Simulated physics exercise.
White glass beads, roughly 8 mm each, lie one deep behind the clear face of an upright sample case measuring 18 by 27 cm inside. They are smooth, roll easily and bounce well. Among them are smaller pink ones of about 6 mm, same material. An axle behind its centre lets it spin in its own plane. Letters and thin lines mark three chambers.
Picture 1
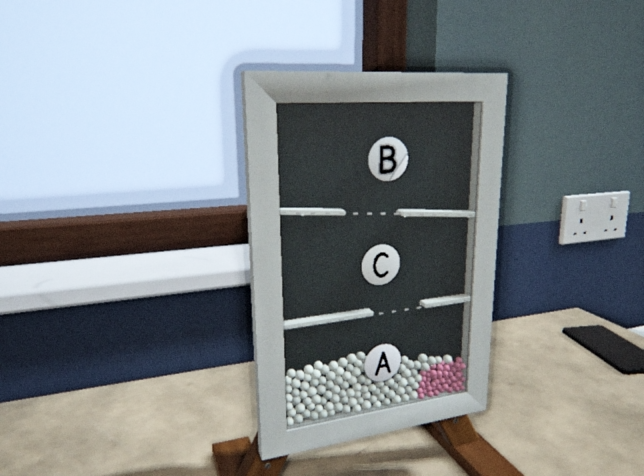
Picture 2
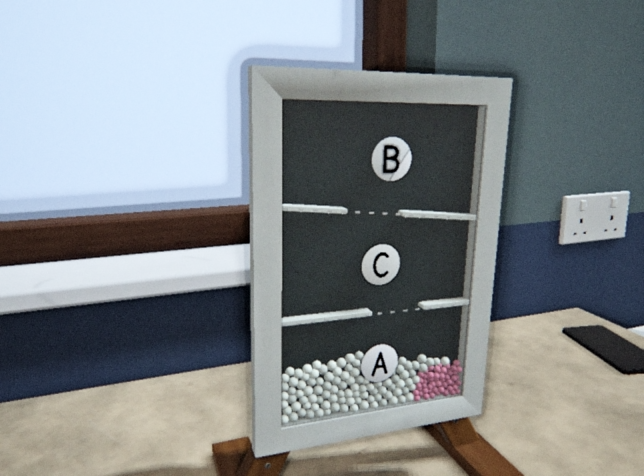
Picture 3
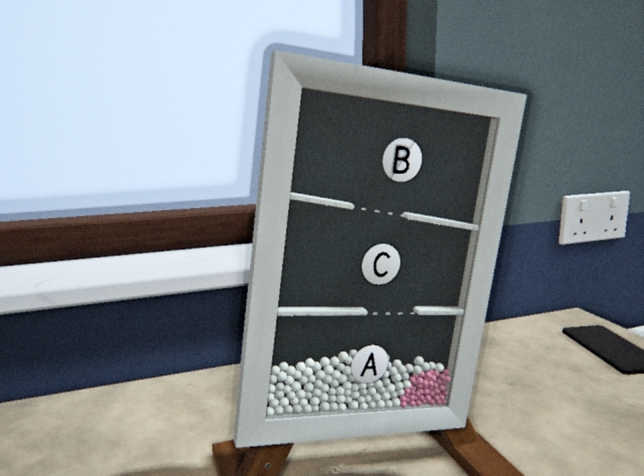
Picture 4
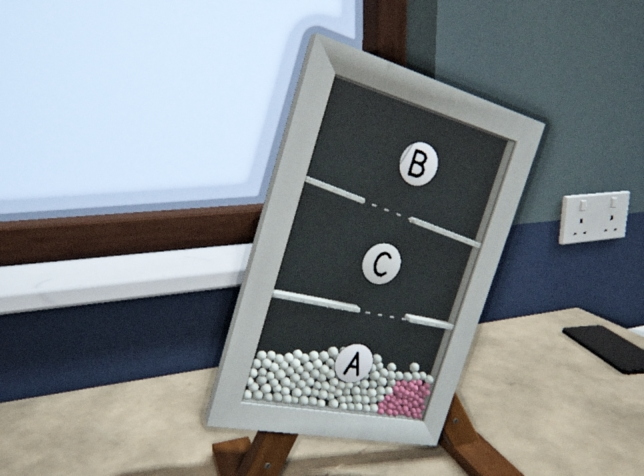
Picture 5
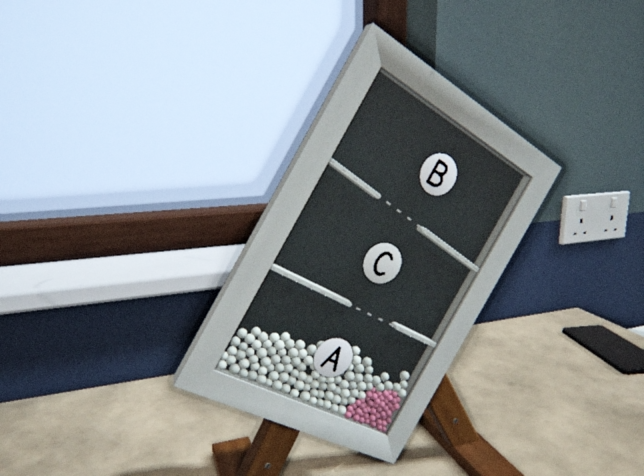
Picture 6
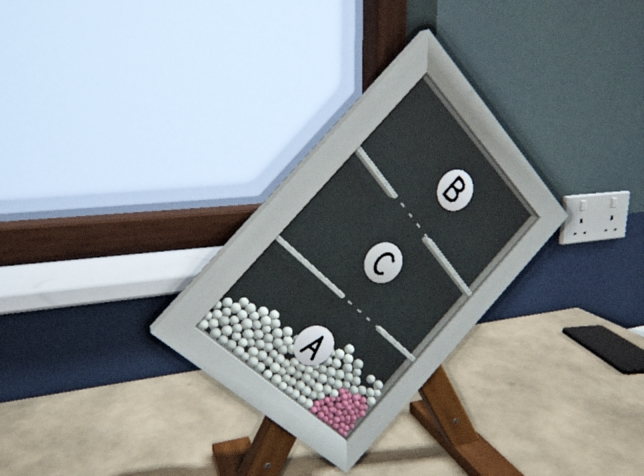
A pale-framed case with three lettered sections, B, C and A, stands upright on a wooden stand, white beads and a patch of pink ones in its bottom section. It turns clockwise, slightly at first and then steeply, and the beads shift within section A, the pink ones staying clustered at its lowest corner.
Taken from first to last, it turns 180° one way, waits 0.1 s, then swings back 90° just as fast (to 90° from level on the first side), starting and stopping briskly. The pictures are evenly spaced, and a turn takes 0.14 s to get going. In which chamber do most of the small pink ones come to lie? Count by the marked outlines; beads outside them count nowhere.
B.
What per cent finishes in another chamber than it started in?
About 75 per cent.
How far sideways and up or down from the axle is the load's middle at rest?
About 3 cm right and 7 cm below.
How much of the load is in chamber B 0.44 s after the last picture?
About 10 per cent.
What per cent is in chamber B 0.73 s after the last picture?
Roughly 50 per cent.
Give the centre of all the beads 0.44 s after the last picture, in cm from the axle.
About 2 cm left and 4 cm above.
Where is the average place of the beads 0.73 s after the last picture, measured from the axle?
Some 2 cm right and 5 cm below.
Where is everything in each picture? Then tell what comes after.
In the first picture, level; about 160 beads; beads centred (385, 383); top one (360, 356); A (383, 363), B (388, 159), C (381, 265).
In the second picture, turned 2° clockwise; beads centred (382, 384); top one (359, 356).
In the third picture, turned 8° clockwise; beads centred (372, 386); top one (353, 354); wall ends (272, 312) to (363, 311), (418, 311) to (463, 311), (285, 195) to (349, 206), (407, 216) to (478, 228).
In the fourth picture, turned 18° clockwise; beads centred (355, 387); top one (262, 356).
In the fifth picture, turned 32° clockwise; beads centred (332, 384); top one (256, 332).
In the sixth picture, turned 46° clockwise; beads centred (308, 375); top one (227, 303); A (314, 346), B (455, 190), C (383, 263).
Then, 0.44 s later than the last picture, it stands 180° clockwise; the beads' middle is 2 cm left of and 4 cm above the centre; A 70 %, B 10 %, C 20 %; small ones, A 100 %.
Then, 0.73 s later than the last picture, it stands 135° clockwise; the beads' middle is 2 cm right of and 5 cm below the centre; A 25 %, B 50 %, C 25 %; small ones, A 15 %, B 60 %, C 25 %.
Then, 0.92 s later than the last picture, it stands 90° clockwise; the beads' middle is 4 cm right of and 6 cm below the centre; A 25 %, B 55 %, C 20 %; small ones, A 15 %, B 65 %, C 20 %.
At rest 1.7 s after the last picture, it stands 90° clockwise; A 25 %, B 55 %, C 20 %; small ones, A 15 %, B 65 %, C 20 %.
